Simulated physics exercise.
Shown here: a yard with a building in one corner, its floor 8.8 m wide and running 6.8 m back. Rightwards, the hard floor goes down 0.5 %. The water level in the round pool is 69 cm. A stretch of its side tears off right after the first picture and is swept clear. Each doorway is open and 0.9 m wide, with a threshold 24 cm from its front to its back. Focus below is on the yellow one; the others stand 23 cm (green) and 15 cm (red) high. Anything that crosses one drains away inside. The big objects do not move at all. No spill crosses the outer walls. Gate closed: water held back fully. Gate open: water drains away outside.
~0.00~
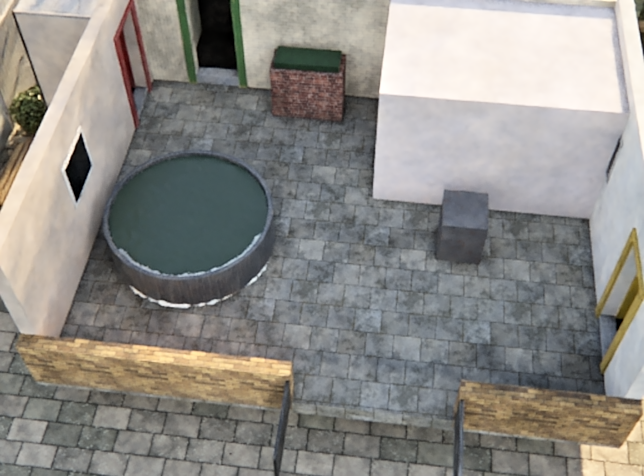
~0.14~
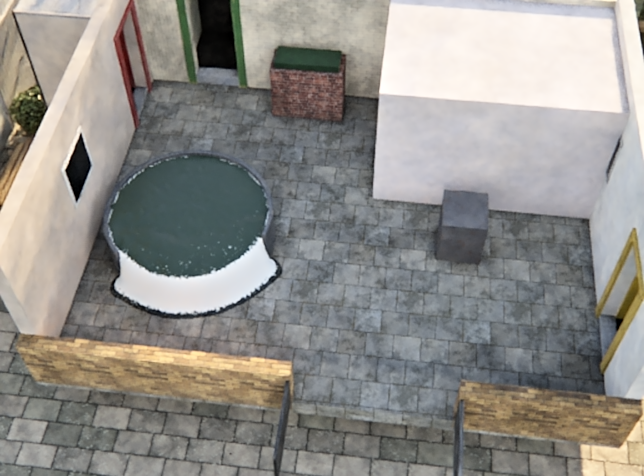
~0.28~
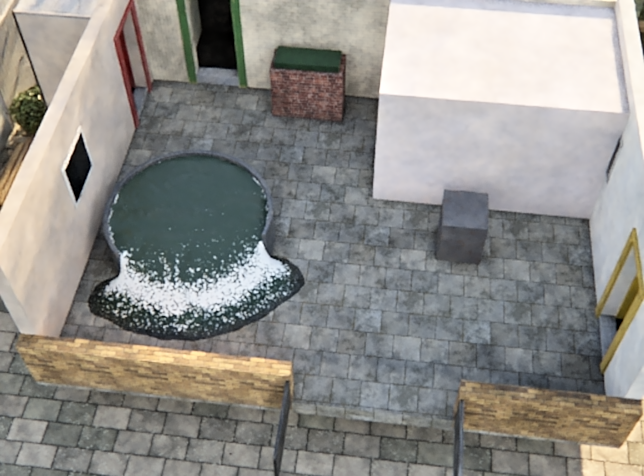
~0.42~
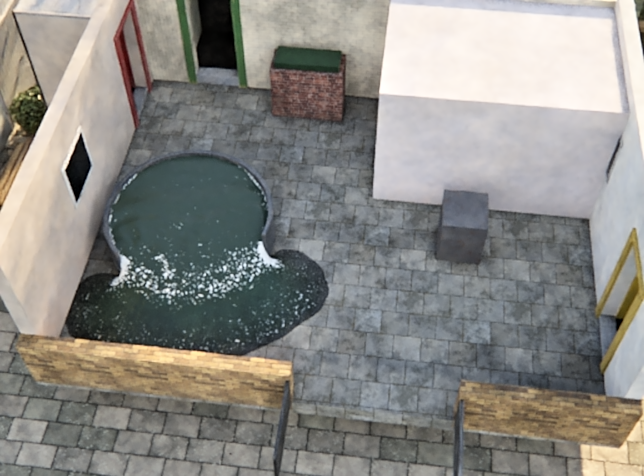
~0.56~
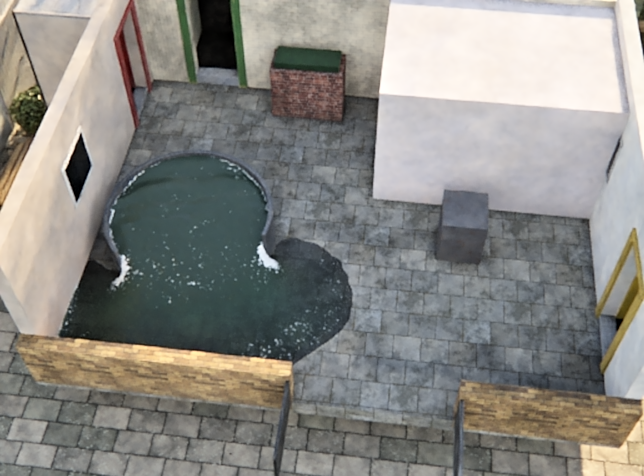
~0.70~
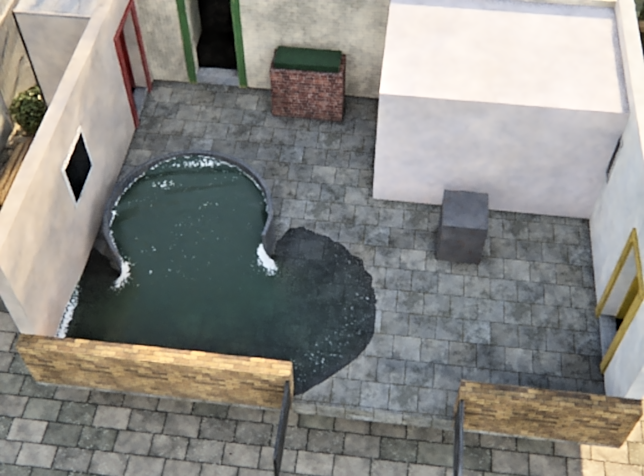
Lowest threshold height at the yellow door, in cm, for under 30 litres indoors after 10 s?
I would say 15 cm.
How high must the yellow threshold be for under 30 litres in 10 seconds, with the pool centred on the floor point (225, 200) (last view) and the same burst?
Then it needs to be around 12.5 cm high.
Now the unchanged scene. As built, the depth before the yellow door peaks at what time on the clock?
It peaks at about 3.6 s.
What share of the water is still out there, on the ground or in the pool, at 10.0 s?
I'd put it at about 80 per cent.
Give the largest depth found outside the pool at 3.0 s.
It gets to close to 35 centimetres there.
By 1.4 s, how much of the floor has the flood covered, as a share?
35 %.
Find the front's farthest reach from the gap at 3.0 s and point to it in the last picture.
I'd put the front's tip around (599, 422).
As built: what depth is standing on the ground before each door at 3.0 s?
Depths in cm: Green 0, yellow 0, red 0.
After 1.4 s water covers 35 % of the floor, deepest (46 cm) near (172, 375); it has not reached the yellow door.
After 3.0 s water covers 45 % of the floor, deepest (35 cm) near (51, 361); it has not reached the yellow door.
After 10.0 s water covers 95 % of the floor, deepest (16 cm) near (599, 422); 13 cm at the yellow door, 72 litres in over its 12 cm threshold.
At the yellow door as built, the water arrived by 3.2 s and peaked near 24 cm at 3.6 s.
Run again over the same 10 s with other heights there, 47 litres in over 13.5 cm, 12 litres over 18 cm. The limit of 30 litres is kept from about 15 cm up.
